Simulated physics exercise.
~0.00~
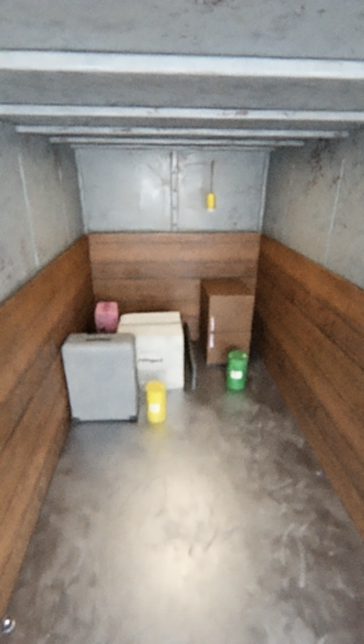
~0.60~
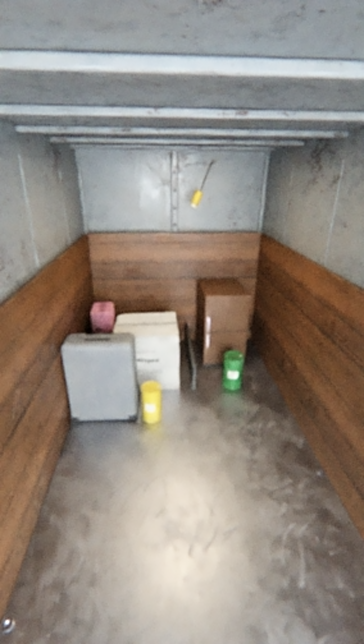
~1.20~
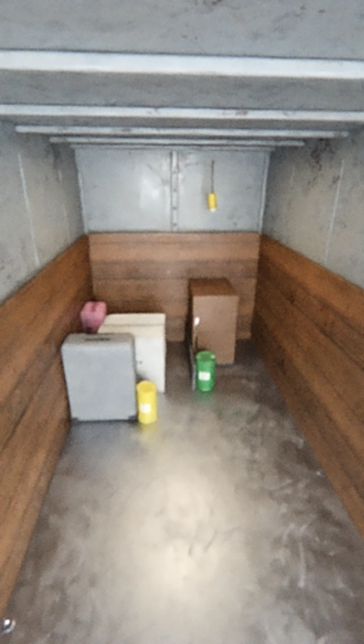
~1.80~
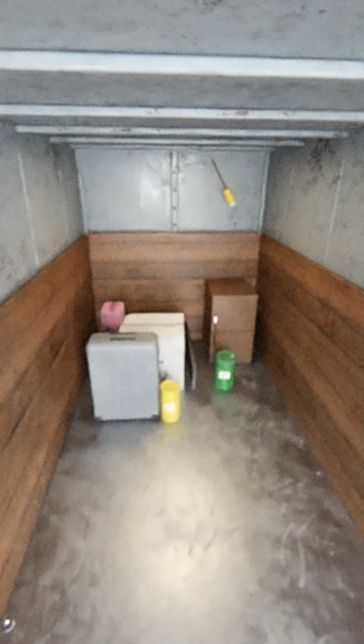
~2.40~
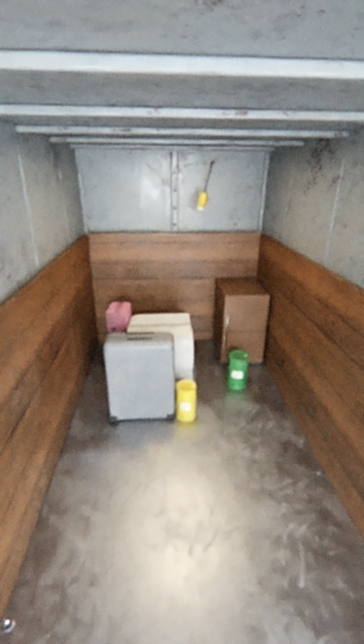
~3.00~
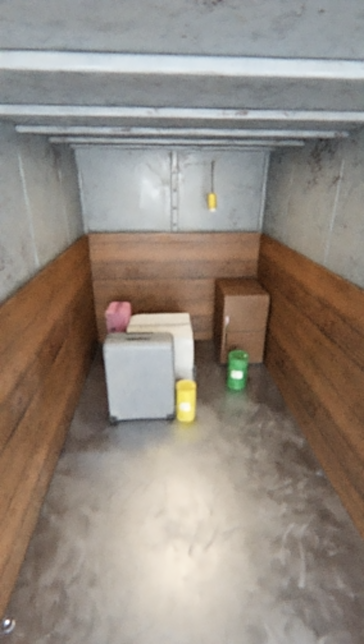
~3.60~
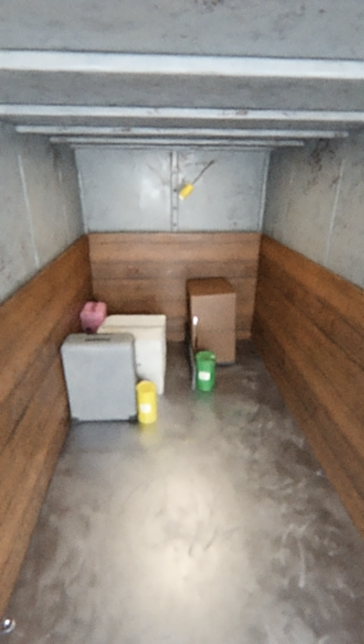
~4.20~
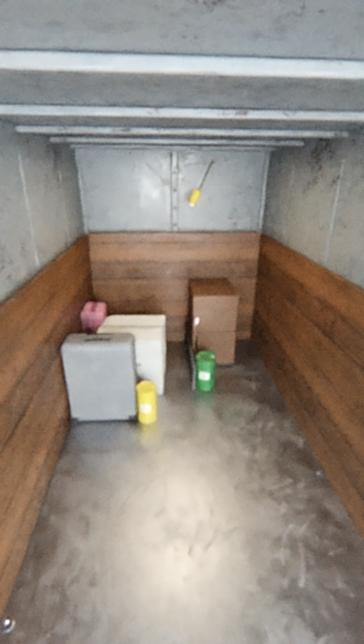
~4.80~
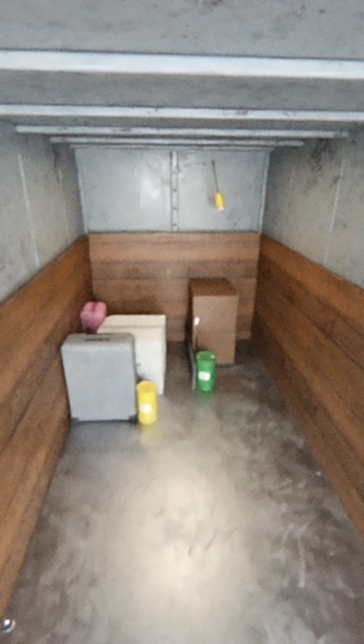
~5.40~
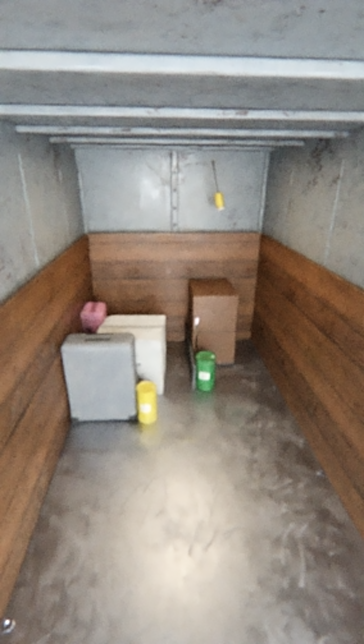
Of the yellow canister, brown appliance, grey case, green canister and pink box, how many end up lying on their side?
None of them do. All five are still standing upright at the end.
Cases, boxes and canisters in a van slide left, right, then left again, staying upright.
